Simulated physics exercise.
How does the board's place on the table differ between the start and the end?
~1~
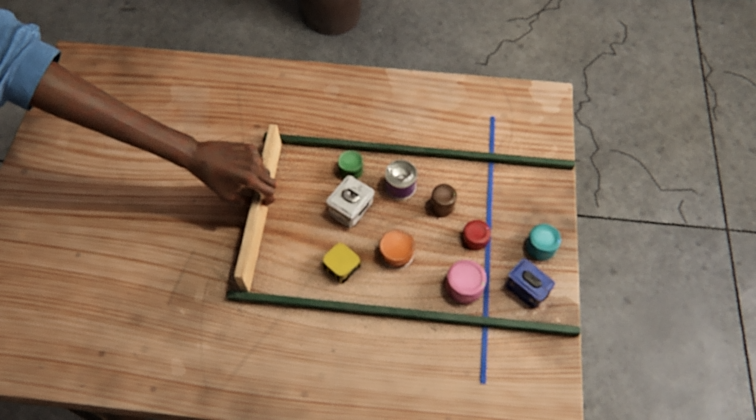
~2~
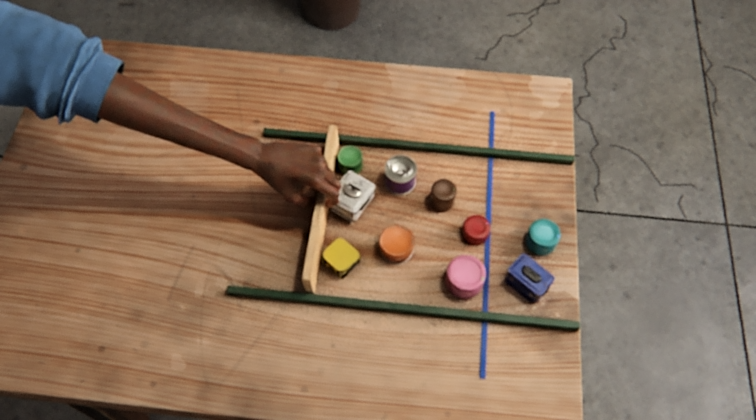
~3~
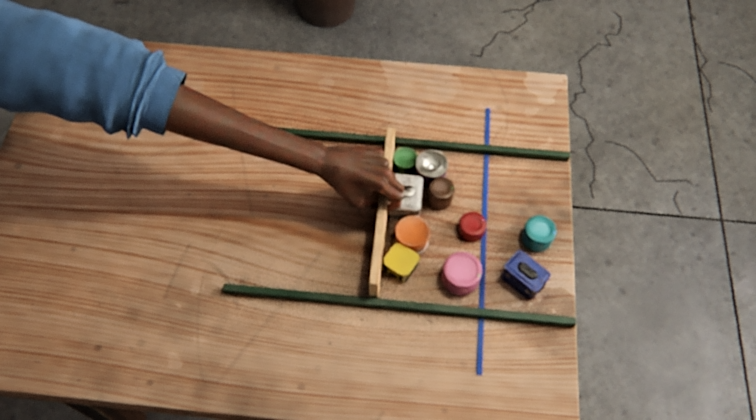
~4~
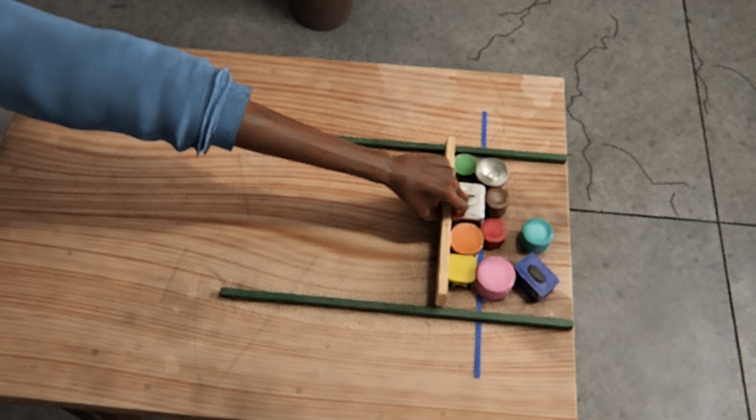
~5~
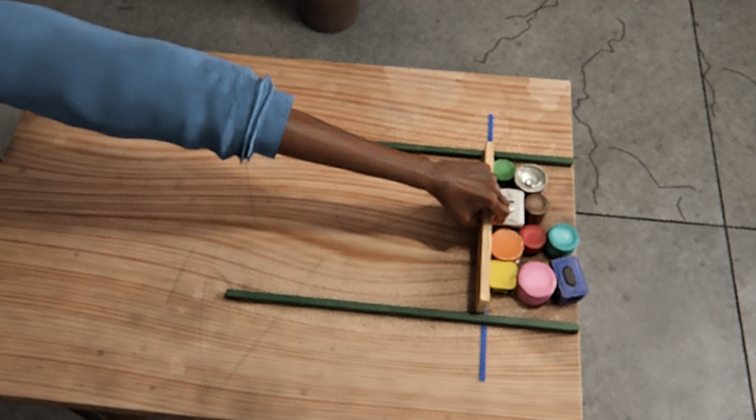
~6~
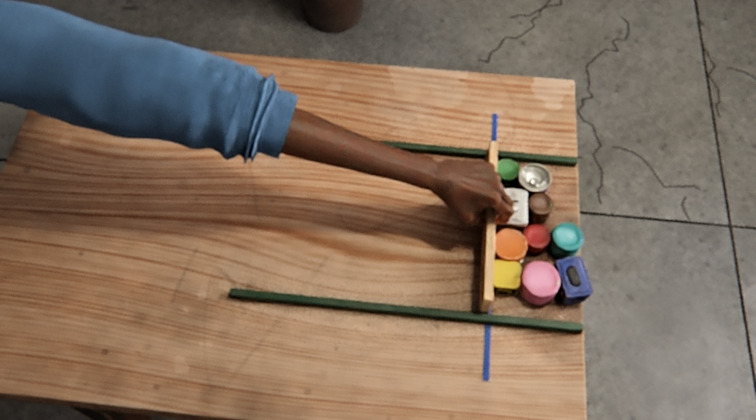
At the start the board stands well to the left of the blue tape, with the small containers spread out to its right. By the end it has been pushed right to the tape line, close to the table's right edge.
